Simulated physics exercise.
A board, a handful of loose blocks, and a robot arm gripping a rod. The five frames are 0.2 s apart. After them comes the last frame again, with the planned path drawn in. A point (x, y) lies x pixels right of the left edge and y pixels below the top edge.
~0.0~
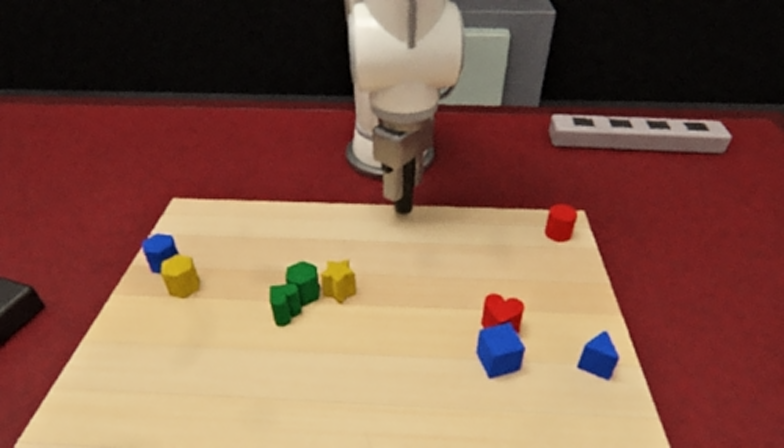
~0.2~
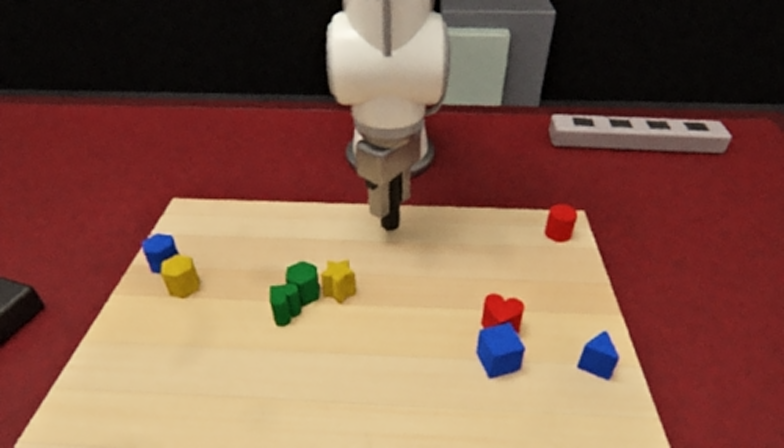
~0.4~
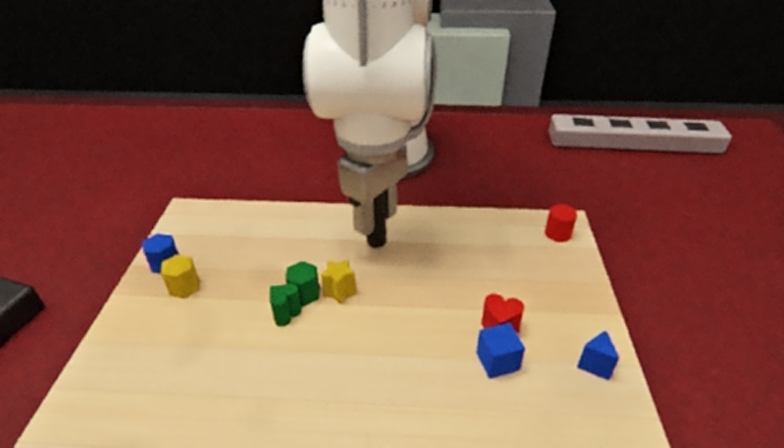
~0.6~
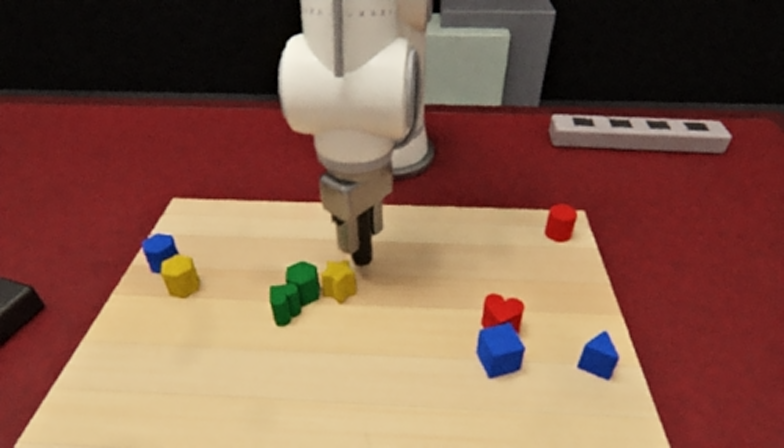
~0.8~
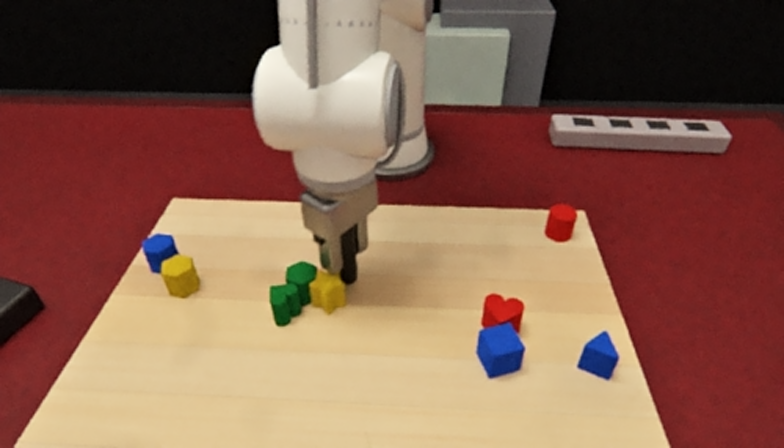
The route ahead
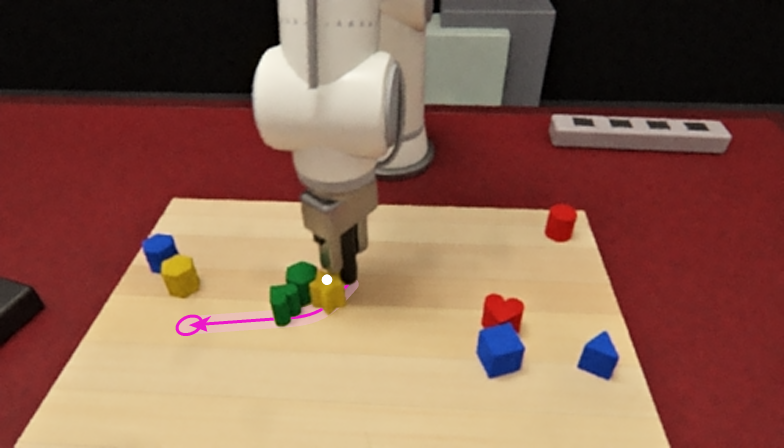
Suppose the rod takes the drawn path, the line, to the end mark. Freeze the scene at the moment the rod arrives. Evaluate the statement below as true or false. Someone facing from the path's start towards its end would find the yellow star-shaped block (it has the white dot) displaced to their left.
Answer: True.
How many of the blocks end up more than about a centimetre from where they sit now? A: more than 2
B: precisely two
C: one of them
That would be B.
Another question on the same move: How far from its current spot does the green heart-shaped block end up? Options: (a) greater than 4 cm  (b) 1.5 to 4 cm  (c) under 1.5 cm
It's a.
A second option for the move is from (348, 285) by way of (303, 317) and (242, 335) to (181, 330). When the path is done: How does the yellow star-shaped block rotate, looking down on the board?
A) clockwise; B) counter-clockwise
B (counter-clockwise)
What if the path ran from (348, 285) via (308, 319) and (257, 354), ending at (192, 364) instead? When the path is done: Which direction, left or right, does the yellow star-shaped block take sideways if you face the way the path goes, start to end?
That's a shift to the left.
Drawn move, from (348, 285) via (307, 315) and (249, 321), ending at (189, 325); the dot is on the yellow star-shaped block.
What follows on the original path. One third of the way, rod at (306, 309); green heart-shaped block at (274, 294), turned 15° clockwise; yellow star-shaped block at (289, 310), turned 25° clockwise.
Two thirds of the way, rod at (246, 314); green heart-shaped block at (213, 298), turned 20° clockwise; yellow star-shaped block at (276, 316), turned 15° anticlockwise.
At the end, rod at (187, 319); green heart-shaped block at (152, 302), turned 20° clockwise; green hexagon still; yellow star-shaped block at (276, 316), turned 15° anticlockwise.
